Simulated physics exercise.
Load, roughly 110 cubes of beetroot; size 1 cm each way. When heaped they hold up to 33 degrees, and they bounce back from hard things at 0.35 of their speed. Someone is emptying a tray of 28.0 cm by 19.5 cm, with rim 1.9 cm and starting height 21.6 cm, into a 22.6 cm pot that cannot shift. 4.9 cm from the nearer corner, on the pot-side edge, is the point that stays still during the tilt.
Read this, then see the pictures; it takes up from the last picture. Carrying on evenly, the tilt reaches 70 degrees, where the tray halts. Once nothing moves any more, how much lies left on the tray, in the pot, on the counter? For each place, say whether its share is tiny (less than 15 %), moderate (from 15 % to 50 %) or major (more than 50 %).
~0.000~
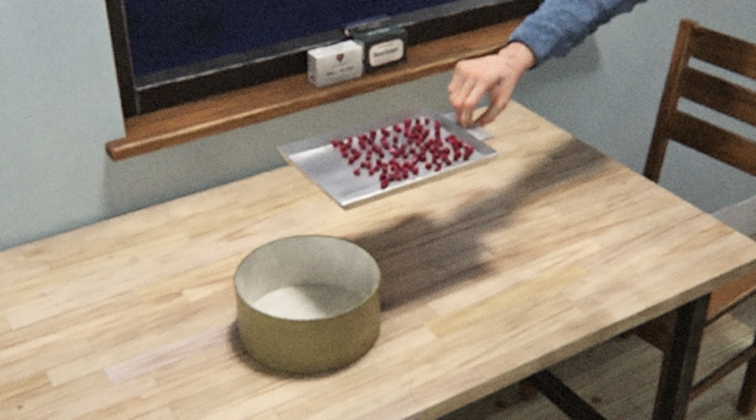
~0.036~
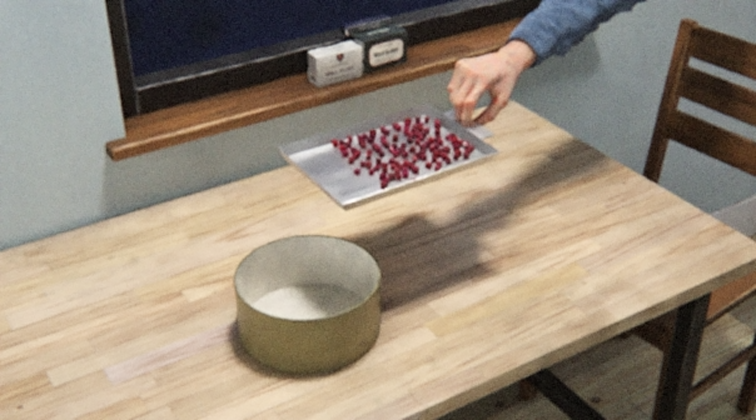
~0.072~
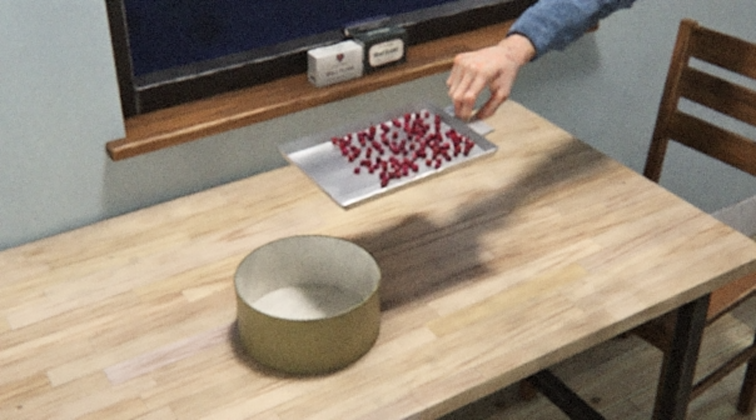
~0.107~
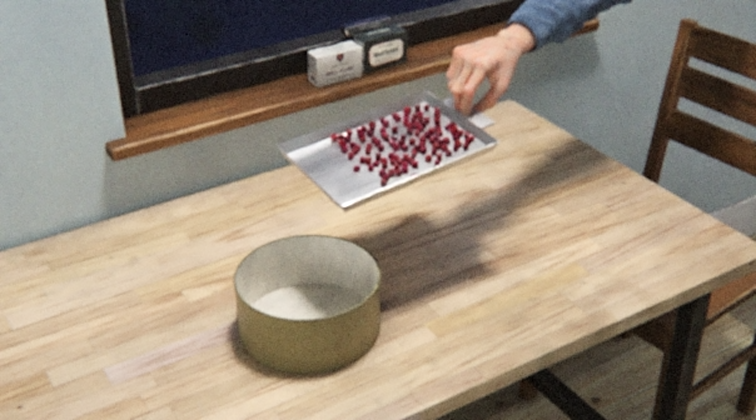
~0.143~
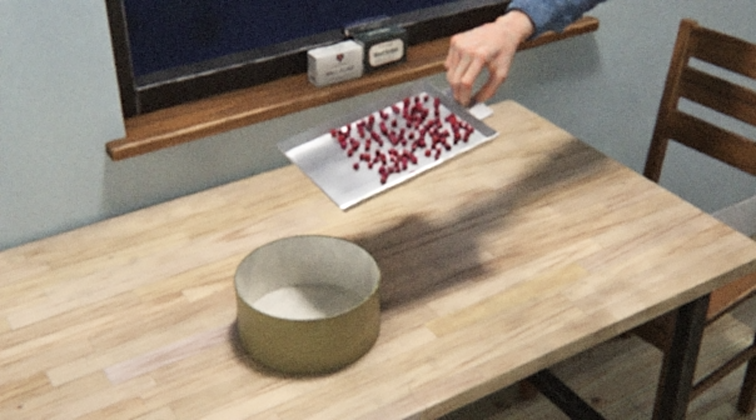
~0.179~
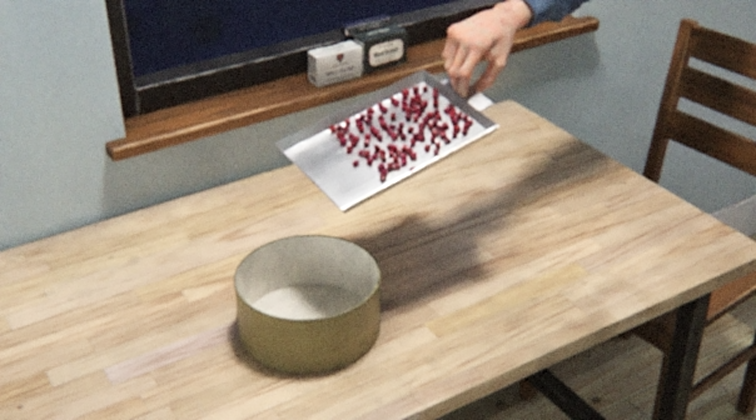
Tray: That should get only a little; pot: That should get more than half; counter: That should get only a little.
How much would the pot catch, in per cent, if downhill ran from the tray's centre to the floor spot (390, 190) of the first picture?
Roughly 65 per cent.
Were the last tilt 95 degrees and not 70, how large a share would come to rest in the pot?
100 per cent.
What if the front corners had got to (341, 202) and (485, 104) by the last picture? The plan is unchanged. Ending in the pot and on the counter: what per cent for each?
Pot 50; counter 45.
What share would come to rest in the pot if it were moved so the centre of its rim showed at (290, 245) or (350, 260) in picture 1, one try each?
Around 25 per cent, then around 50 per cent.
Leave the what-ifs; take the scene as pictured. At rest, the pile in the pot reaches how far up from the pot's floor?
Around 2.0 cm above the floor.
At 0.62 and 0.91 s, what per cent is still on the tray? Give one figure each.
First 100, then 15.
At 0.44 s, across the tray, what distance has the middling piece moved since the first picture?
1 cm.
Then, at 0.44 s, tilt 41 degrees; the tray holds 100 %, the pot 0 %.
Then, at 0.62 s, tilt 61 degrees; the tray holds 100 %, the pot 0 %.
After 0.91 s, tilt 70 degrees; the tray holds 15 %, the pot 75 %.
By 2.1 s all is still; tray 5 %, pot 90 %, counter 0 %.
